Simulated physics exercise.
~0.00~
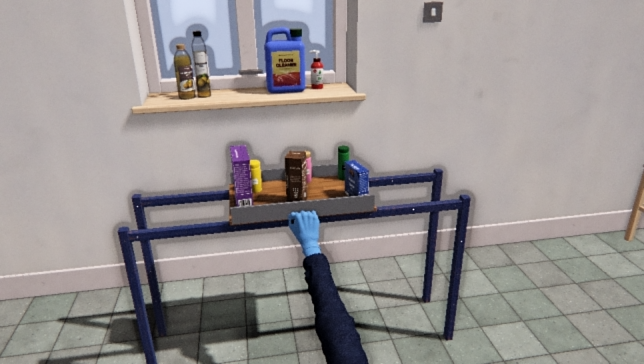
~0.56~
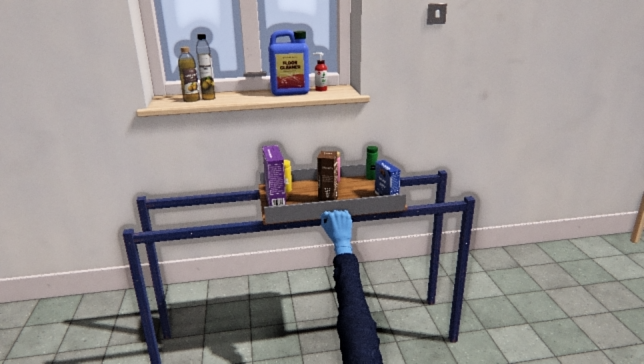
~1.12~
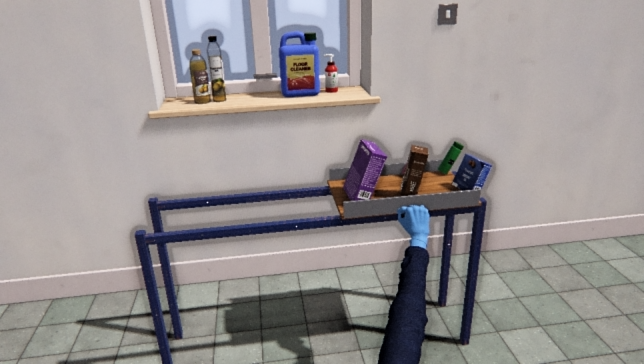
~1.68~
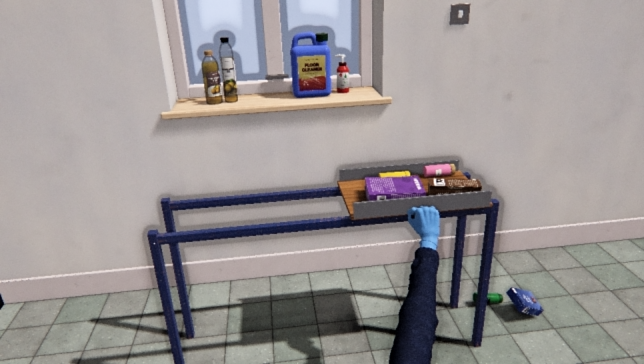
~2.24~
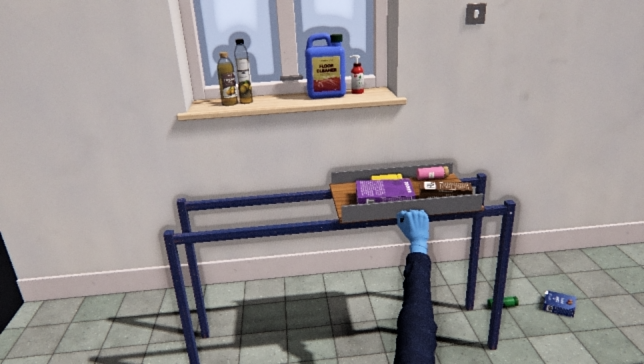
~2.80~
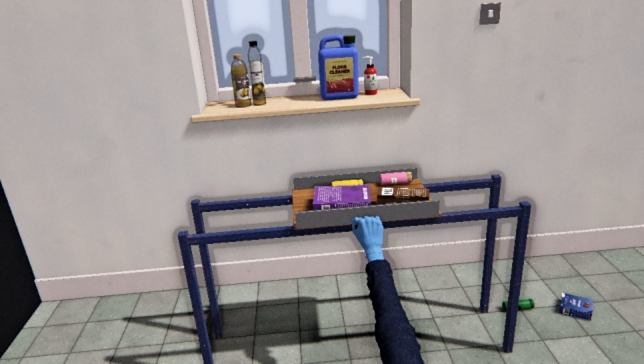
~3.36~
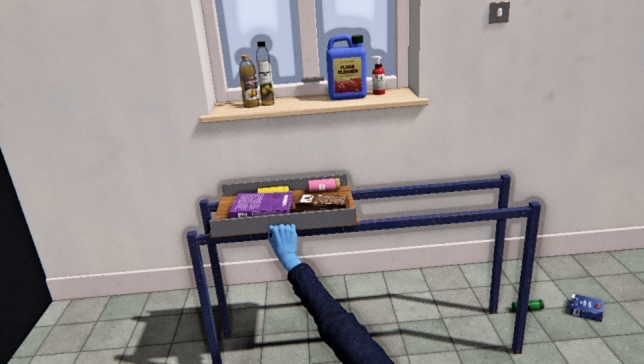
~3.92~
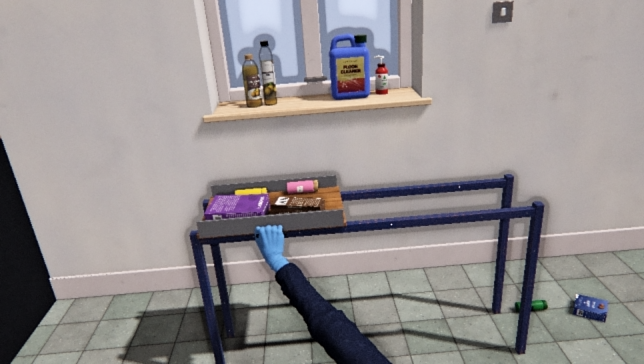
A gloved hand slides a tray right, toppling its items and spilling two, then left.
